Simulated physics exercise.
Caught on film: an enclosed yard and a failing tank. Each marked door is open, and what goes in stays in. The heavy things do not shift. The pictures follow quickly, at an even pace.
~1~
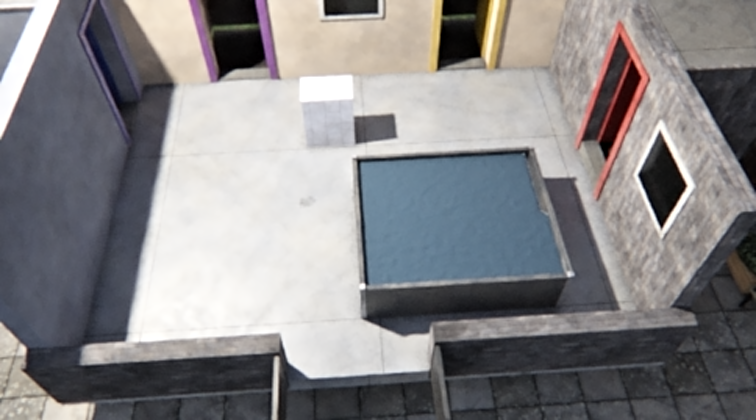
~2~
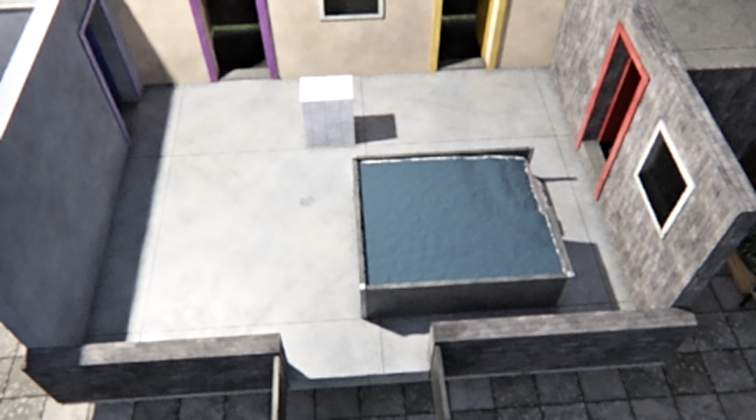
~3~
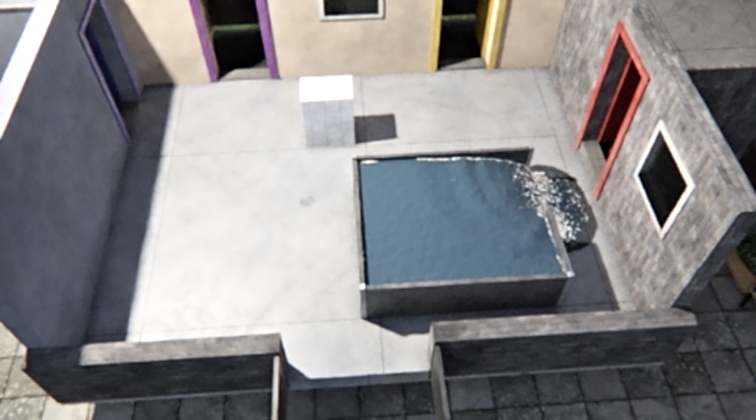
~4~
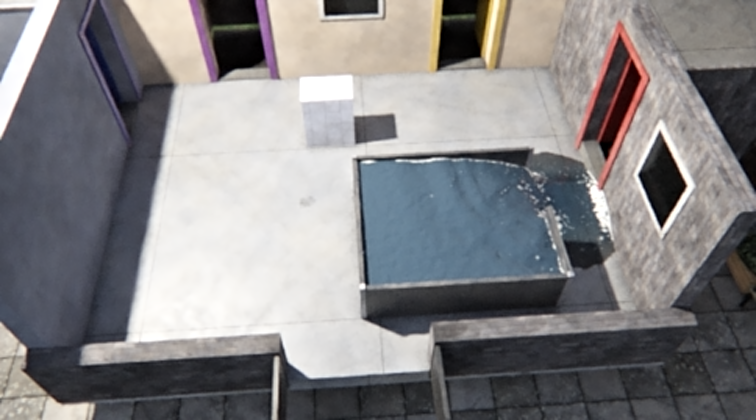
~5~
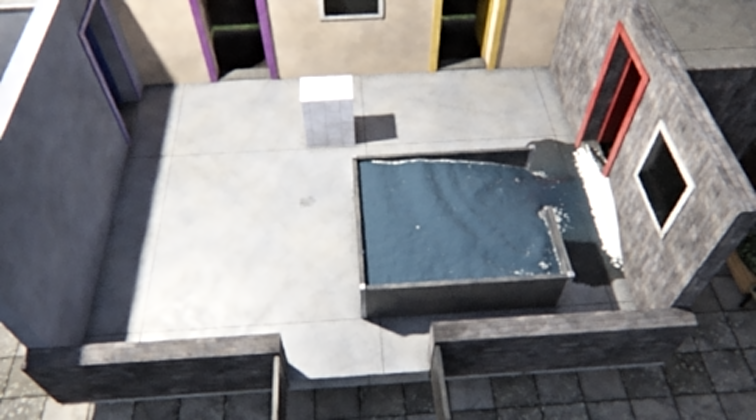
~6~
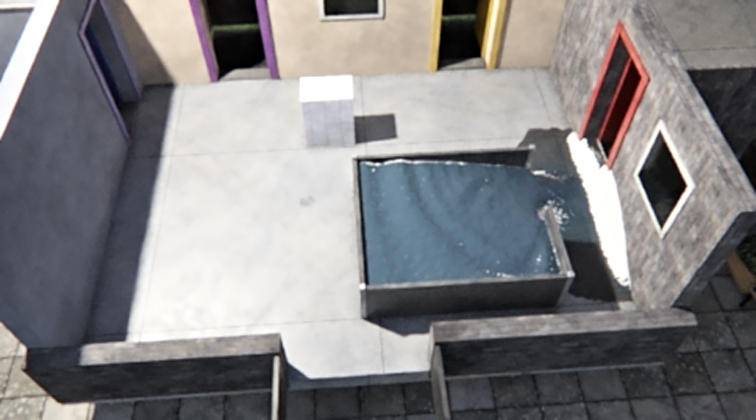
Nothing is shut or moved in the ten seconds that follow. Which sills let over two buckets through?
One by one: The yellow door lets in a lot; the red door lets in a lot; the blue door lets in a lot; the purple door admits no more than that.
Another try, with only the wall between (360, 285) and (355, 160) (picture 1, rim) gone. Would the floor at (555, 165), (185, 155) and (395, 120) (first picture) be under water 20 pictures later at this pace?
One after the other: Not flooded, awash, dry.
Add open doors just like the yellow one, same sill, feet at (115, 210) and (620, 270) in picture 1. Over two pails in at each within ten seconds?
In that order: Takes less, goes over.
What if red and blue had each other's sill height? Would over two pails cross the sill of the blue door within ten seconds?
Then: Blue takes less.
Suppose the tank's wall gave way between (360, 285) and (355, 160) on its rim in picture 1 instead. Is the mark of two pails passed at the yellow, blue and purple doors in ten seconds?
In short: Yellow takes less, blue is over, purple is over.
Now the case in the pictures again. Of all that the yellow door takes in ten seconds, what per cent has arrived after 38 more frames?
I make it 70 per cent.
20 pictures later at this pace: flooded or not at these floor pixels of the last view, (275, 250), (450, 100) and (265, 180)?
As listed: Free of water, covered, dry.
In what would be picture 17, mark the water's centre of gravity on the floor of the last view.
Around (486, 230).
A moment on, water covers 15 % of the floor; the yellow door not reached, the red door over two buckets in, the blue door not reached, the purple door not reached.
Next, water covers 25 % of the floor; the yellow door under two buckets in, the red door far over two buckets in, the blue door not reached, the purple door not reached.
Then, water covers 40 % of the floor; the yellow door over two buckets in, the red door far over two buckets in, the blue door not reached, the purple door not reached.
Later, water covers 70 % of the floor; the yellow door far over two buckets in, the red door far over two buckets in, the blue door under two buckets in, the purple door wet at the sill, nothing in.
In the end, water covers 95 % of the floor; the yellow door far over two buckets in, the red door far over two buckets in, the blue door over two buckets in, the purple door under two buckets in.
